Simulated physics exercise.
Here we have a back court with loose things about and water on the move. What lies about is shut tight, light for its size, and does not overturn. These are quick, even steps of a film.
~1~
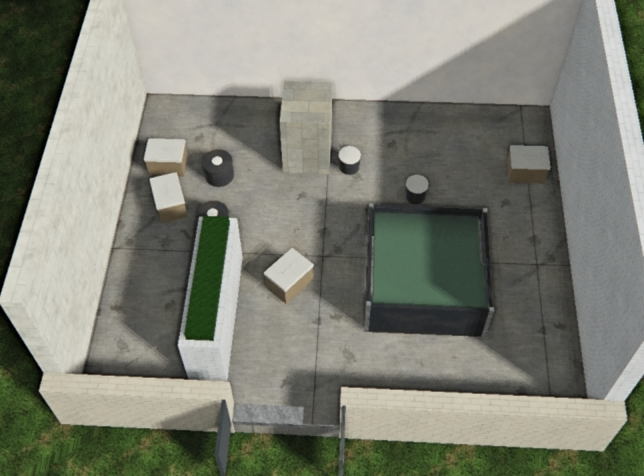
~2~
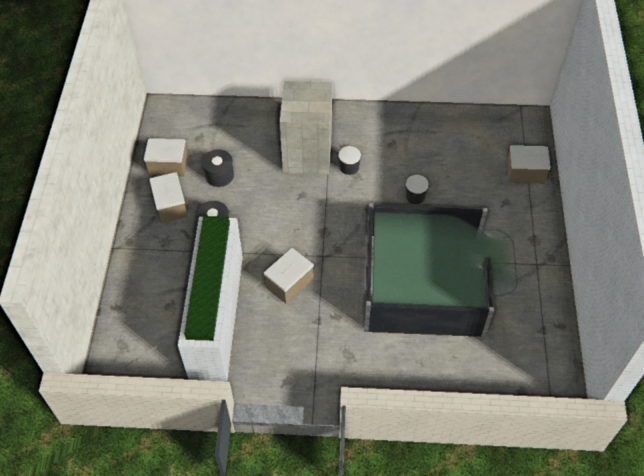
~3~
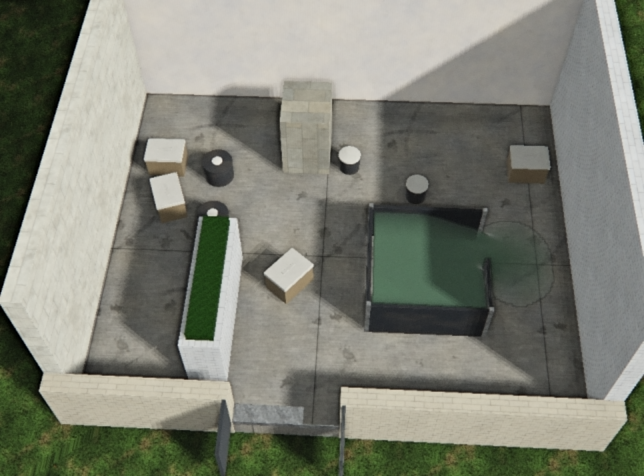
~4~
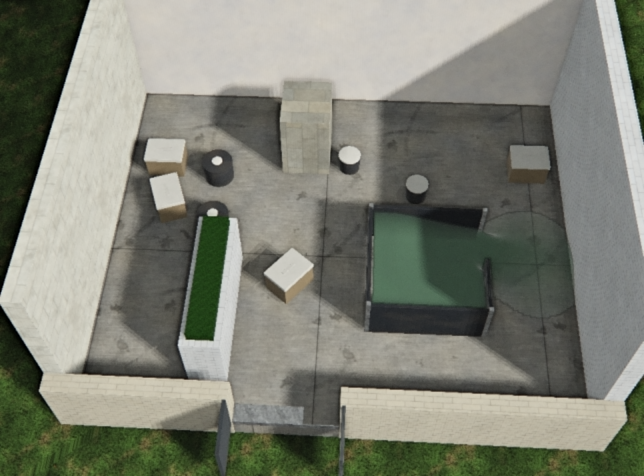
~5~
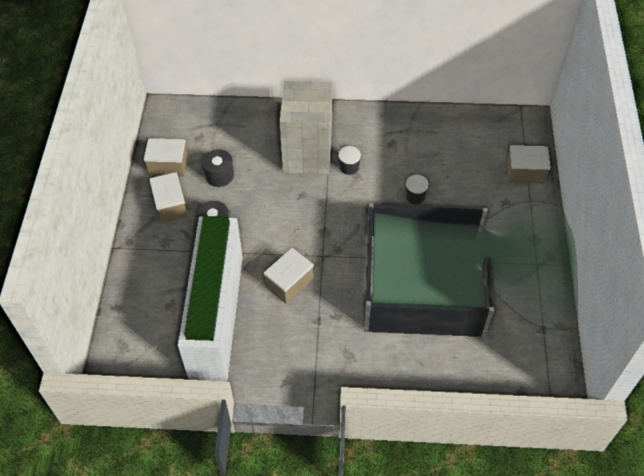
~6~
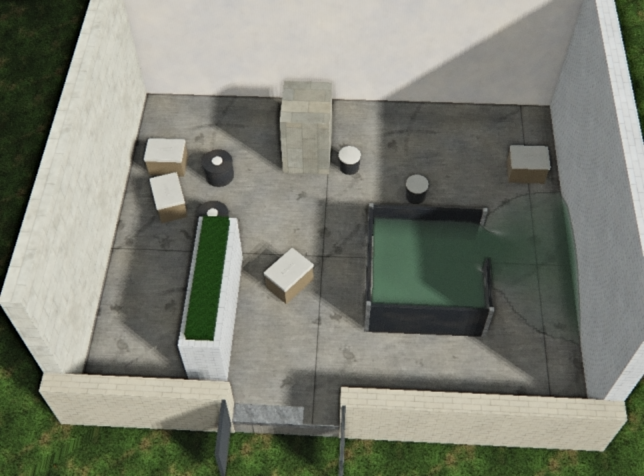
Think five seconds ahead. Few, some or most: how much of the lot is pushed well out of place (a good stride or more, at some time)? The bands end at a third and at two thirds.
It is not even a third.
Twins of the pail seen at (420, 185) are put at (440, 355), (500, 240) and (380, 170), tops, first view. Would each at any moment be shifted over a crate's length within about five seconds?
As listed: That far or more, that far or more, no.
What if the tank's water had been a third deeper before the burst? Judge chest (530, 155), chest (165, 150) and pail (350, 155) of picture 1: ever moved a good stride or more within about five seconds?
In turn: Swept aside, no, moved that far.
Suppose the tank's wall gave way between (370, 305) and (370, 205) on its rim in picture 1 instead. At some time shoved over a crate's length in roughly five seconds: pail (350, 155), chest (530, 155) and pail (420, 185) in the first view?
In turn: No, no, under that.
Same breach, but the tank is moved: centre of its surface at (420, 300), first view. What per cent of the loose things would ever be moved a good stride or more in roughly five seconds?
About 10 per cent.
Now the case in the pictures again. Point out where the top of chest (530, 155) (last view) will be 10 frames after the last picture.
Near (462, 106).
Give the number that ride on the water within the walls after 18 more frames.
0 of them.
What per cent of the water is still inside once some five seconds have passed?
Some 100 per cent.
A moment on, 0 of 8 are well off their spots; 0 afloat.
Next, 1 of 8 are well off their spots; 0 afloat.
Later, 1 of 8 are well off their spots; 0 afloat.
In the end, 2 of 8 are well off their spots, and 2 have been at some point; 1 afloat.
